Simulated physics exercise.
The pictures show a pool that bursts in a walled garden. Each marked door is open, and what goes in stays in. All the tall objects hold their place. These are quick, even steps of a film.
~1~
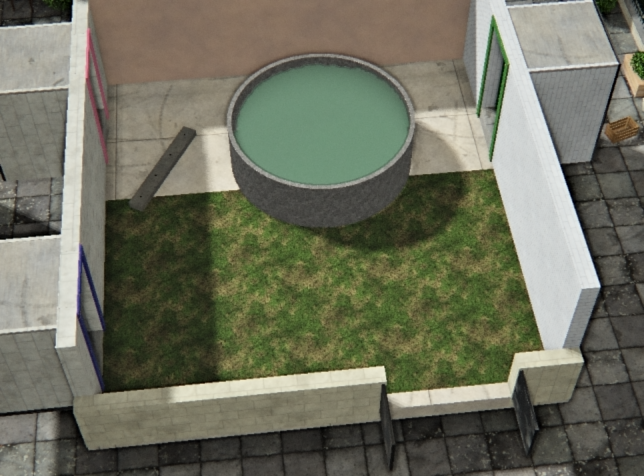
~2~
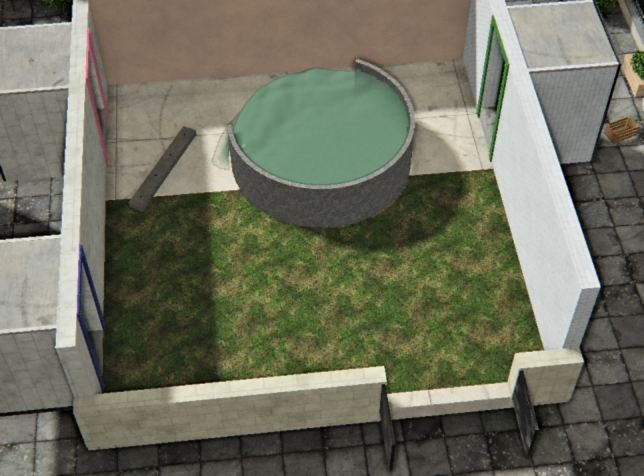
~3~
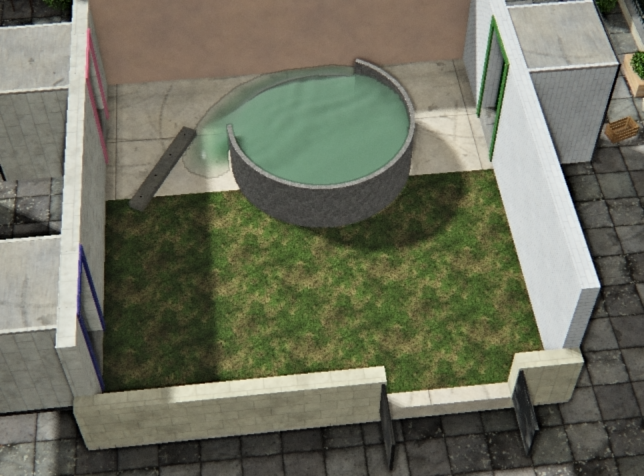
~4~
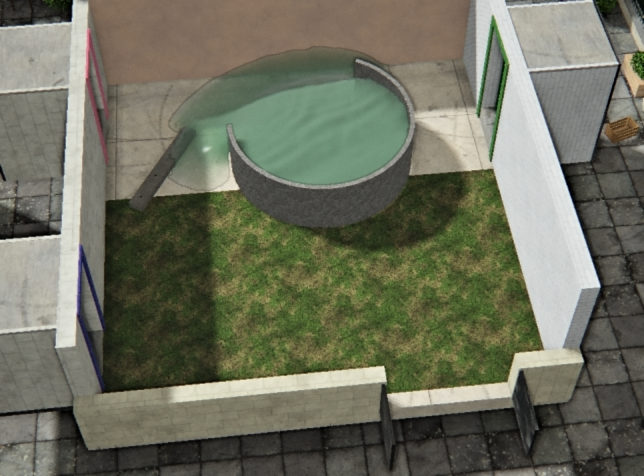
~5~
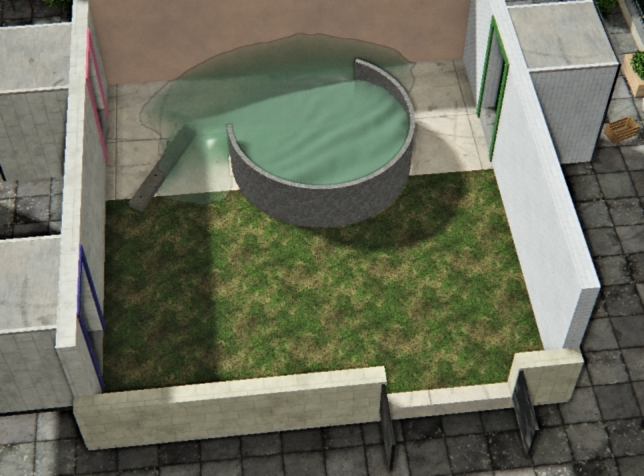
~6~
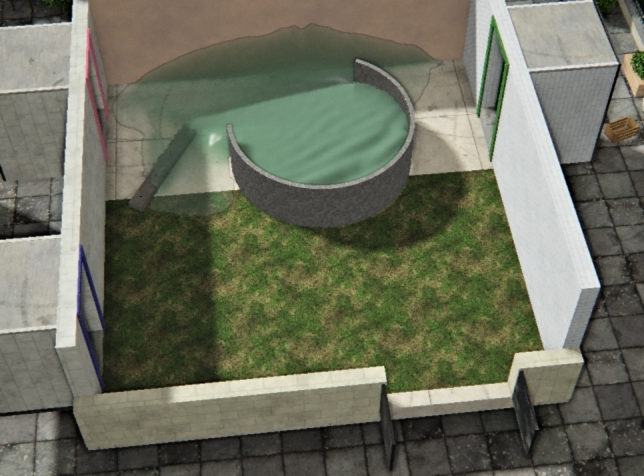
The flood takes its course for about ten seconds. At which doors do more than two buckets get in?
One by one: The pink door lets in a lot; the blue door lets in a lot; the green door admits no more than that.
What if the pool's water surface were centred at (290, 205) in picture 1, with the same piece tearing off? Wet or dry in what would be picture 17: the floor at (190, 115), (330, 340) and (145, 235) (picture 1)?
In that order: Wet, not flooded, awash.
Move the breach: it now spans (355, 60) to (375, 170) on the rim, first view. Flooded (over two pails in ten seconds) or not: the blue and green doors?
Then: The blue door is over, the green door takes more.
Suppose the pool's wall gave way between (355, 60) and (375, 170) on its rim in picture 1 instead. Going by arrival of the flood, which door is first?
The one in green.
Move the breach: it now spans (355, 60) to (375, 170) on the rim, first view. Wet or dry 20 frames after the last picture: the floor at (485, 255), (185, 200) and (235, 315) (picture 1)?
In turn: Covered, no water, not flooded.
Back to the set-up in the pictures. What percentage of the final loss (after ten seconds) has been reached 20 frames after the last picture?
Some 20 per cent.
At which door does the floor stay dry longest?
That is the blue-painted one.
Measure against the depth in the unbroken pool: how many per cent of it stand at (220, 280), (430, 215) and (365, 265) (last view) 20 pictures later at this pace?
In turn 8, 8 and 0 in a hundred.
A moment on, water covers 30 % of the floor; the pink door wet at the sill, nothing in, the blue door not reached, the green door wet at the sill, nothing in.
Next, water covers 40 % of the floor; the pink door over two buckets in, the blue door not reached, the green door wet at the sill, nothing in.
Then, water covers 75 % of the floor; the pink door far over two buckets in, the blue door under two buckets in, the green door wet at the sill, nothing in.
Later, water covers 100 % of the floor; the pink door far over two buckets in, the blue door over two buckets in, the green door wet at the sill, nothing in.
In the end, water covers 100 % of the floor; the pink door far over two buckets in, the blue door far over two buckets in, the green door wet at the sill, nothing in.
